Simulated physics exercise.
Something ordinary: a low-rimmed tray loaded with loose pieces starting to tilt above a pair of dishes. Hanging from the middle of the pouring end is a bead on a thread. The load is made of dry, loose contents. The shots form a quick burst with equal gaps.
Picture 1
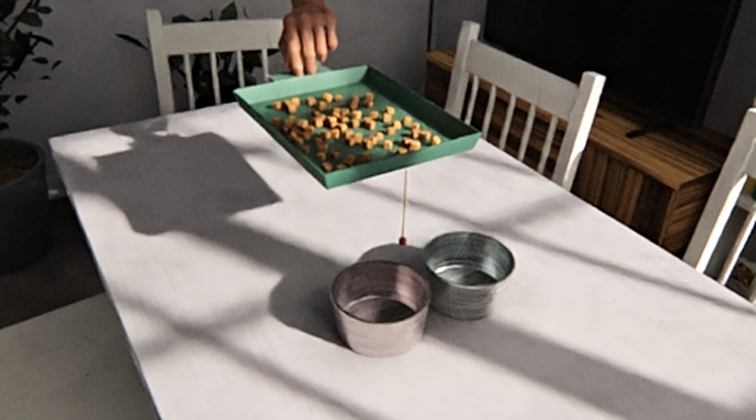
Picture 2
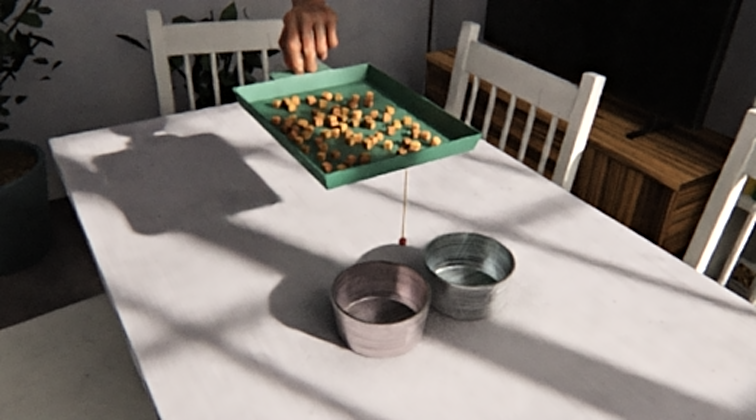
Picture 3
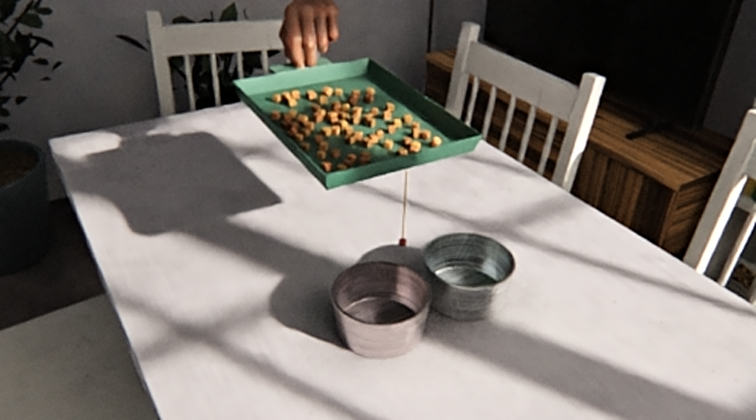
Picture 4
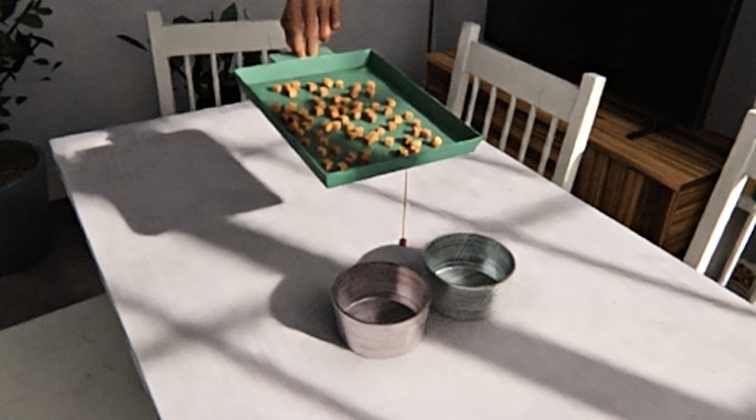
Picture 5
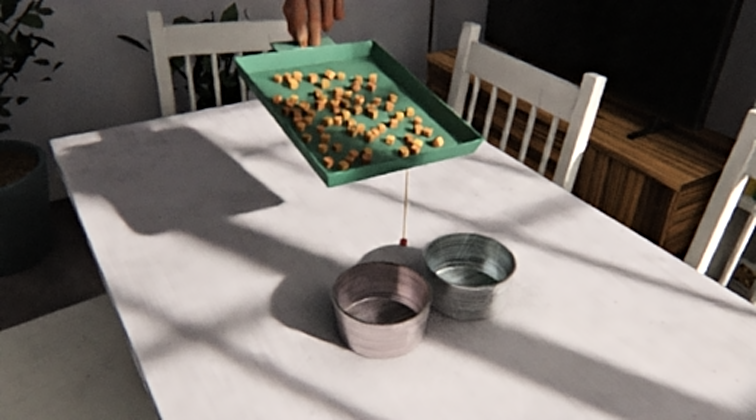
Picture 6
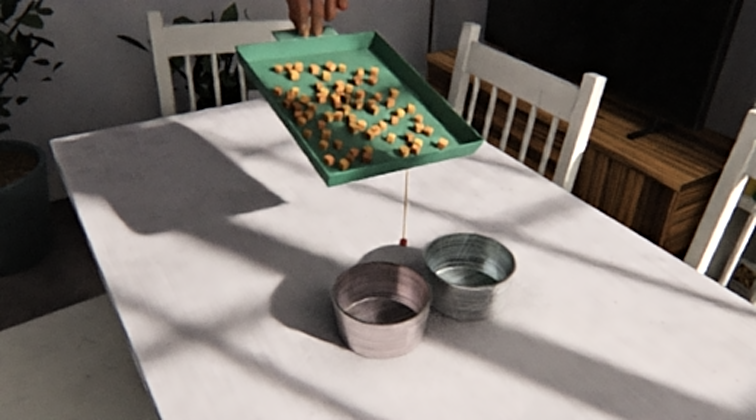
To begin with, a hand holds a green tray of small brown cubes nearly level above a pinkish dish and a grey dish on a table, a red bead hanging beneath on a thread. The hand then gradually raises its end, tilting the tray slightly, while the dishes stay still.
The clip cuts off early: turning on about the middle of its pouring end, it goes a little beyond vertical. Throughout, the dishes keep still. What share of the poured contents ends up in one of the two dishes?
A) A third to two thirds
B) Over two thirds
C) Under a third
Over two thirds.
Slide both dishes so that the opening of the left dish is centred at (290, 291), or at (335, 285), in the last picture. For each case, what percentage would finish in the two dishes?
In turn 0 and 30 in a hundred.
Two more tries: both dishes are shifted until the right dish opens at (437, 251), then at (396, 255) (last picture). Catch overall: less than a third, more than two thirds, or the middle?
Between a third and two thirds; less than a third.
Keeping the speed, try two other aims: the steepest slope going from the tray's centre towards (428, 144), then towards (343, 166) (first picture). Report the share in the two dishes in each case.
In turn, 50 percent and then 40 percent.
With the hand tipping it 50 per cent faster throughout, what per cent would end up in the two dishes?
Something like 80 percent, give or take.
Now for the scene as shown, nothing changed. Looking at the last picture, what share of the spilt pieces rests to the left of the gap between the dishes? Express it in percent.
Roughly 10 percent.
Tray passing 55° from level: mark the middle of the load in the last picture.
I'd mark the middle close to (413, 149).
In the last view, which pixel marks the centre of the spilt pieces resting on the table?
Near (491, 350).
Just after the last frame, tray tipped steeply; almost all on the tray; just a few in the air.
A moment on, tray tipped right over; almost all on the tray; about a tenth in the right dish; just a few outside both.
Further on, tray tipped past a quarter turn; roughly a quarter in the left dish; roughly two thirds in the right dish; roughly a quarter outside both.
When it is over, tray tipped past a quarter turn; roughly a quarter in the left dish; roughly two thirds in the right dish; roughly a quarter outside both.
